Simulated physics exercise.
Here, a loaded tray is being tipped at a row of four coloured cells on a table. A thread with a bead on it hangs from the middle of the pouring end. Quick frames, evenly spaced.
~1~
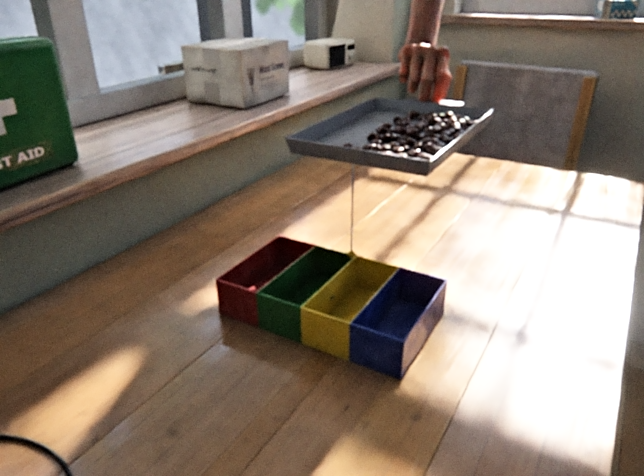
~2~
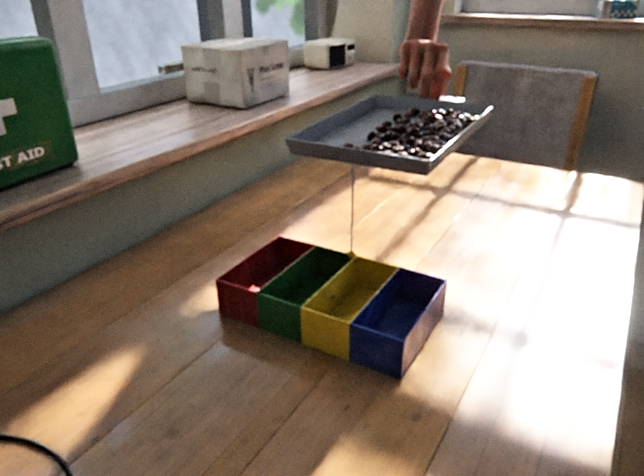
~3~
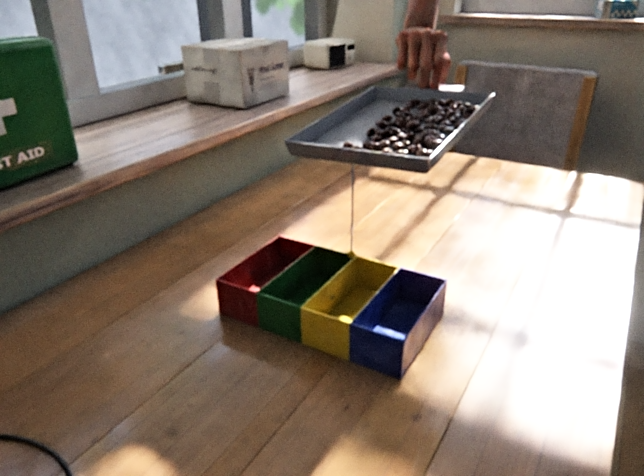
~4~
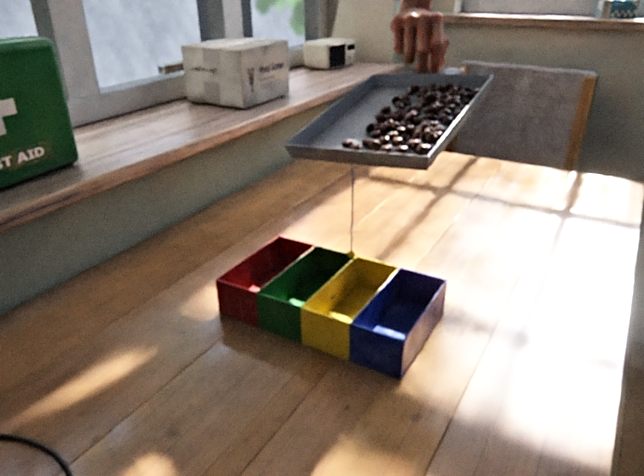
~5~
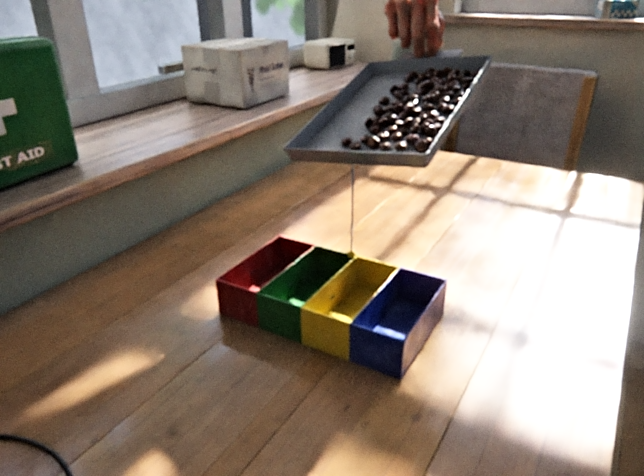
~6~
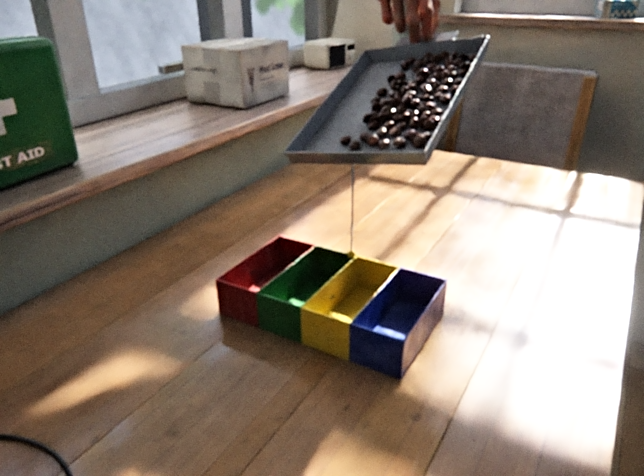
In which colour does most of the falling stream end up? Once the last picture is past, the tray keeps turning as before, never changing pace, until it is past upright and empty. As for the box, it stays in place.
Most of the stream ends up in the red cell.
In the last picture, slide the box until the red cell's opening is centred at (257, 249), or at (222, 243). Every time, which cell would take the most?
First: The green cell. Second: The yellow cell.
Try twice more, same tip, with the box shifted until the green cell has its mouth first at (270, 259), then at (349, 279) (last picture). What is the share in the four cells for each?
Some 100 and then some 50 per cent.
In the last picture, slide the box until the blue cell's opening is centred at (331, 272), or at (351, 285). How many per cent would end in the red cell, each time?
Trial 1 0%, trial 2 0%.
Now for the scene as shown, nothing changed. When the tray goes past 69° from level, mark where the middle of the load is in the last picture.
I'd put the middle of the pieces at roughly (322, 149).
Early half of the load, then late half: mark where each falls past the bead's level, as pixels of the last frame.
For the early half I get (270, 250), and for the late half (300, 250).
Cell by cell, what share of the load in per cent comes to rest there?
Red cell: Around 60 percent; green cell: Around 40 percent; yellow cell: Around 0 percent; blue cell: Around 0 percent.
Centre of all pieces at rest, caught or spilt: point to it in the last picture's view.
It settles centred around (280, 293).
Just after the last frame, tray tipped steeply; almost all on the tray; about a tenth falling or outside the box.
A moment on, tray tipped past a quarter turn; about a tenth on the tray; roughly half in the red cell; roughly a quarter in the green cell; just a few in the yellow cell; roughly a quarter falling or outside the box.
Further on, tray tipped past a quarter turn; roughly half in the red cell; roughly a third in the green cell; just a few in the yellow cell; about a tenth falling or outside the box.
When it is over, tray tipped past a quarter turn; roughly half in the red cell; roughly a third in the green cell; just a few in the yellow cell; not one in the blue cell; about a tenth outside the box.
